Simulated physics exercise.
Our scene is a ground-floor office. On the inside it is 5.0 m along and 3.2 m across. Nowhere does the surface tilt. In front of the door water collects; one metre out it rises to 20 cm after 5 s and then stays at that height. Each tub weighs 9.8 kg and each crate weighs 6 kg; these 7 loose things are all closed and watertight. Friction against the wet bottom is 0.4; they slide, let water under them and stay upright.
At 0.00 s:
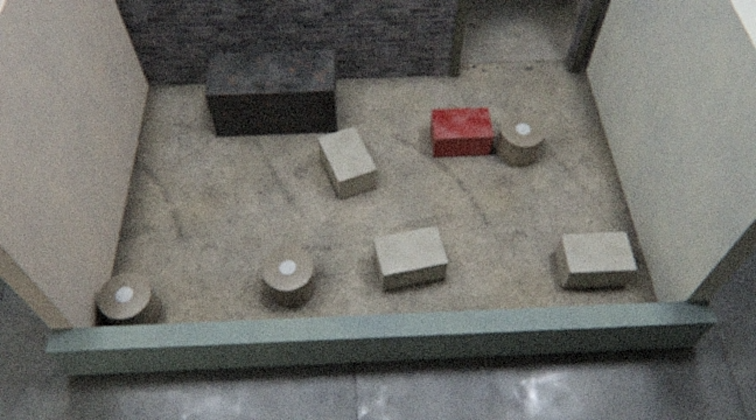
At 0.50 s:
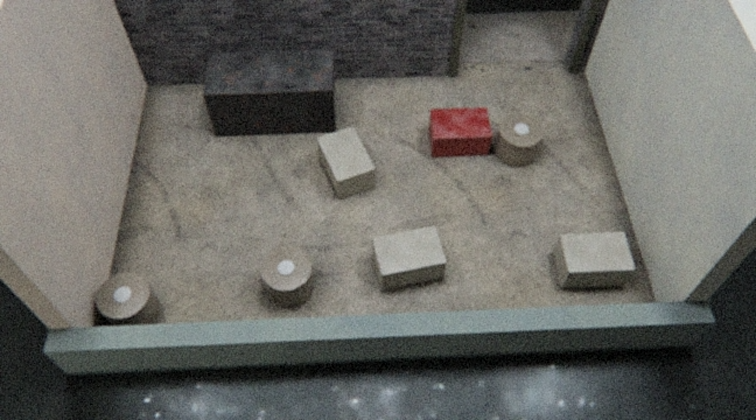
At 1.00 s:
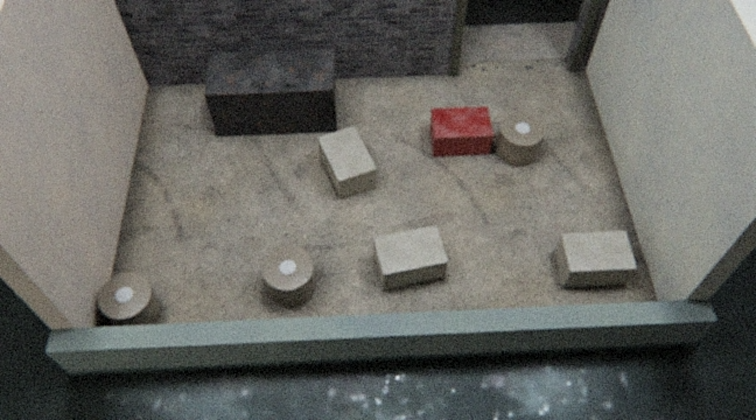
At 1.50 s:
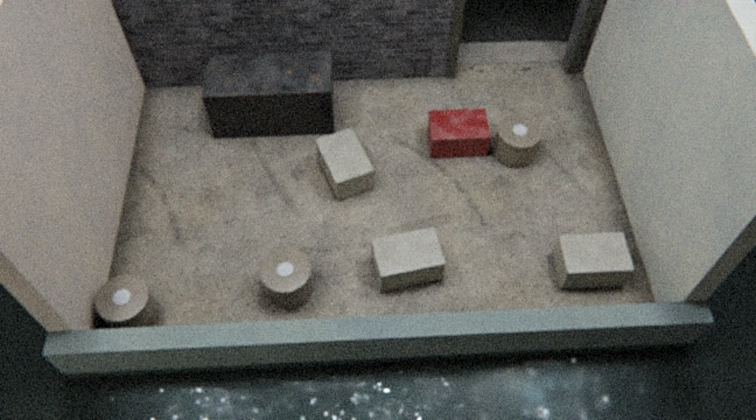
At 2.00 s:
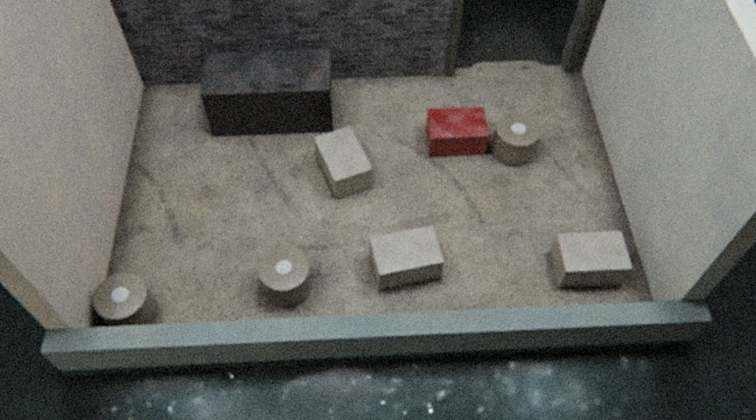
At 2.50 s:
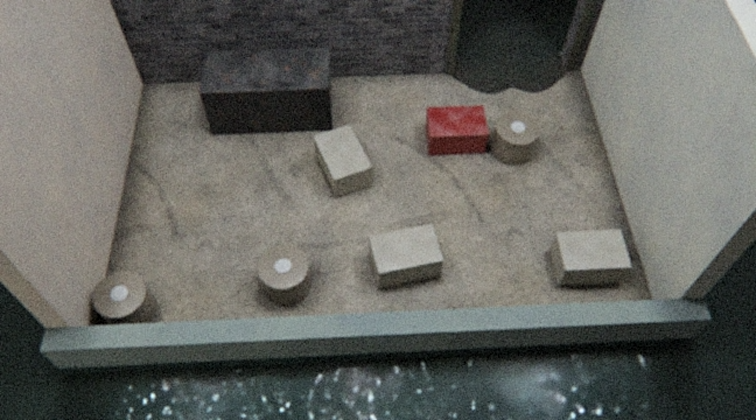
Dark water gathers beyond the doorway and edges just inside, while the crates stay still.
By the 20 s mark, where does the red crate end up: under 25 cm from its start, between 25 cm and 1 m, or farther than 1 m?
The red crate ends up farther than 1 m away.
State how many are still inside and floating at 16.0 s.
The count is 7.
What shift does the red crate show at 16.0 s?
About 300 cm out of place.
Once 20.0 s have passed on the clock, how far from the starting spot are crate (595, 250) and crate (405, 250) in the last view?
In turn: 140 cm, 80 cm.
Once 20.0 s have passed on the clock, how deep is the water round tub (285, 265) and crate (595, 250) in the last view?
Depths: Near 16 cm, then near 16 cm.
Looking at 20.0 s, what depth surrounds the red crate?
Depth: About 13 cm.
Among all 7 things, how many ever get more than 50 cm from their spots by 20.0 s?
Tally: 7.
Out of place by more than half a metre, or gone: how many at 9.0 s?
5 of them.
After 4.0 s the red crate is near (448, 125), 0.1 m from its start, aground; 0 afloat.
After 9.0 s the red crate is near (224, 190), 2.5 m from its start, aground; 3 afloat.
After 16.0 s the red crate is near (181, 67), 3.0 m from its start, afloat; 7 afloat.
After 20.0 s the red crate is near (181, 68), 3.0 m from its start, afloat; 7 afloat.
